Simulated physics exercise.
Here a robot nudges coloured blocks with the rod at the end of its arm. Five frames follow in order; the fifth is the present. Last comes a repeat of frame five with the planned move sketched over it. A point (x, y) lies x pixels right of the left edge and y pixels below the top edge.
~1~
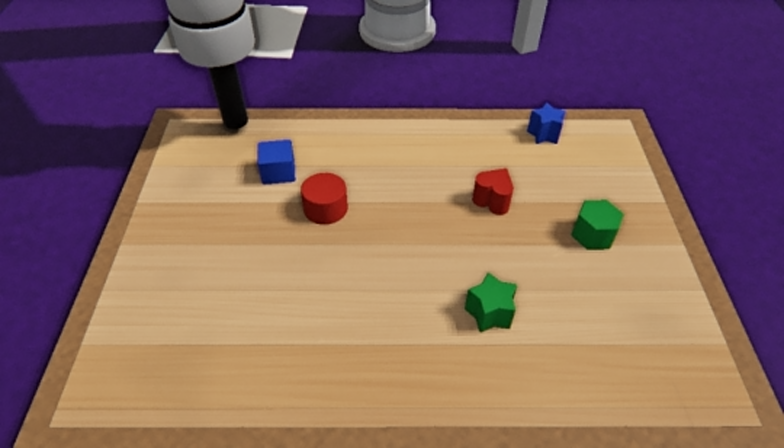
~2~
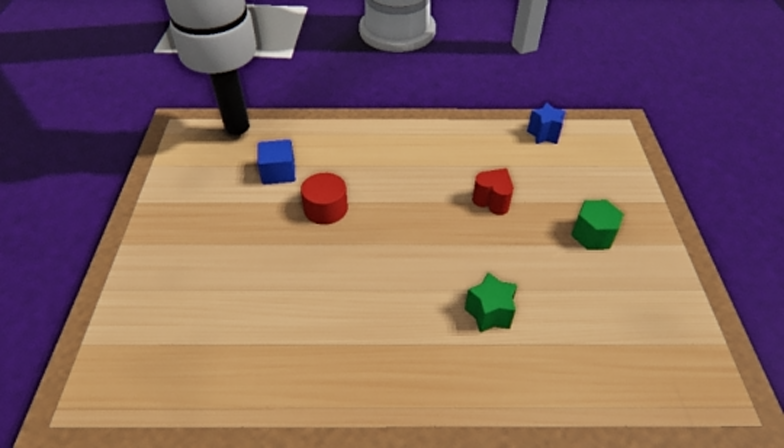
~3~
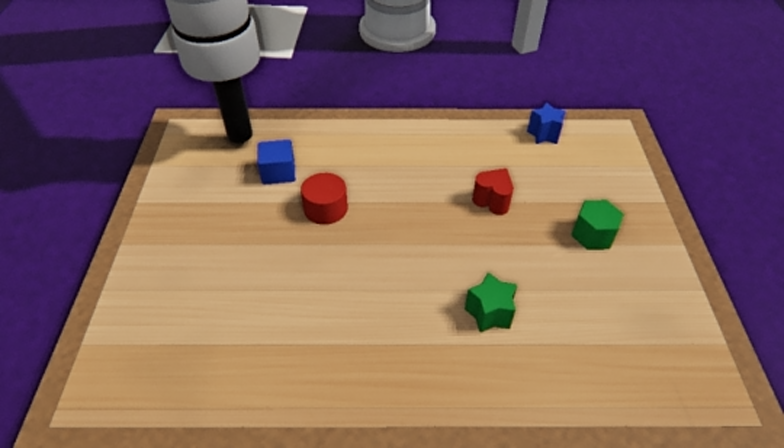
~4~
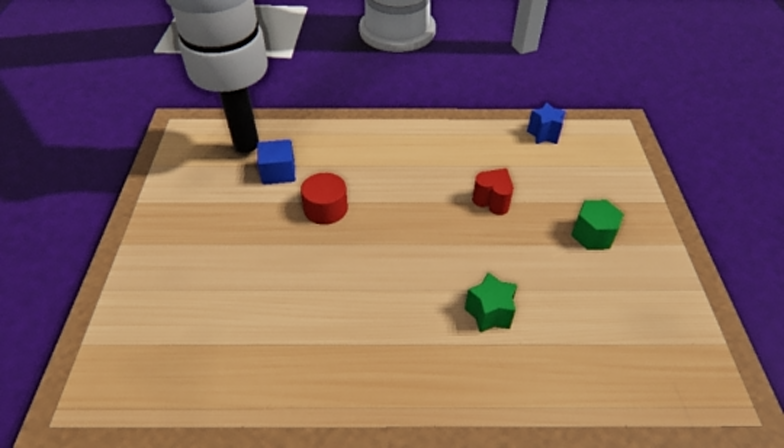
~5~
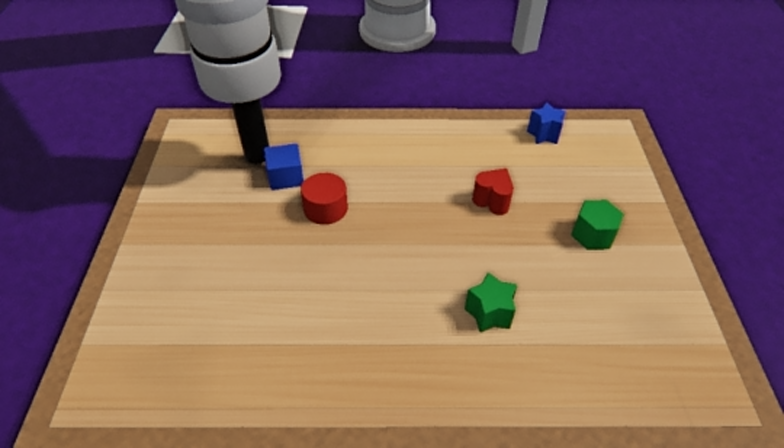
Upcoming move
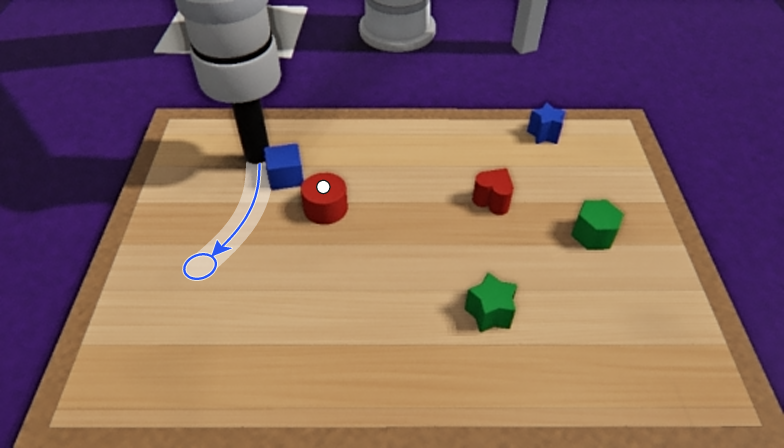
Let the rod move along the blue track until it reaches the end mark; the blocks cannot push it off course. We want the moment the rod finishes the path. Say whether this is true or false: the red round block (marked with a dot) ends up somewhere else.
It is false.
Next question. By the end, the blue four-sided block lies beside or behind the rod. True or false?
The statement is true.
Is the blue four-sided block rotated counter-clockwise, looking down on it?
Answer: Yes.
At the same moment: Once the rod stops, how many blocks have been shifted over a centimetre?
By the end of the path, one block has moved more than about a centimetre.
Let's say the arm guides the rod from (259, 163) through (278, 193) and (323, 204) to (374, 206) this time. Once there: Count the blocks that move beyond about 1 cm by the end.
Answer: Two blocks.
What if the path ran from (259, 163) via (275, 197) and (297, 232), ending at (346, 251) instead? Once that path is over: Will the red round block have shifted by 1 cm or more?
My answer is yes.
The drawn path runs from (259, 163) via (256, 196) and (236, 231), ending at (200, 266); the dot is on the red round block.
On the path given first. One third of the way, rod (254, 189); blue four-sided block (290, 164), turned 45° anticlockwise.
Two thirds of the way, rod (233, 225); blue four-sided block (290, 164), turned 45° anticlockwise.
At the end, rod (197, 259); blue four-sided block (290, 164), turned 45° anticlockwise; red round block not moved.
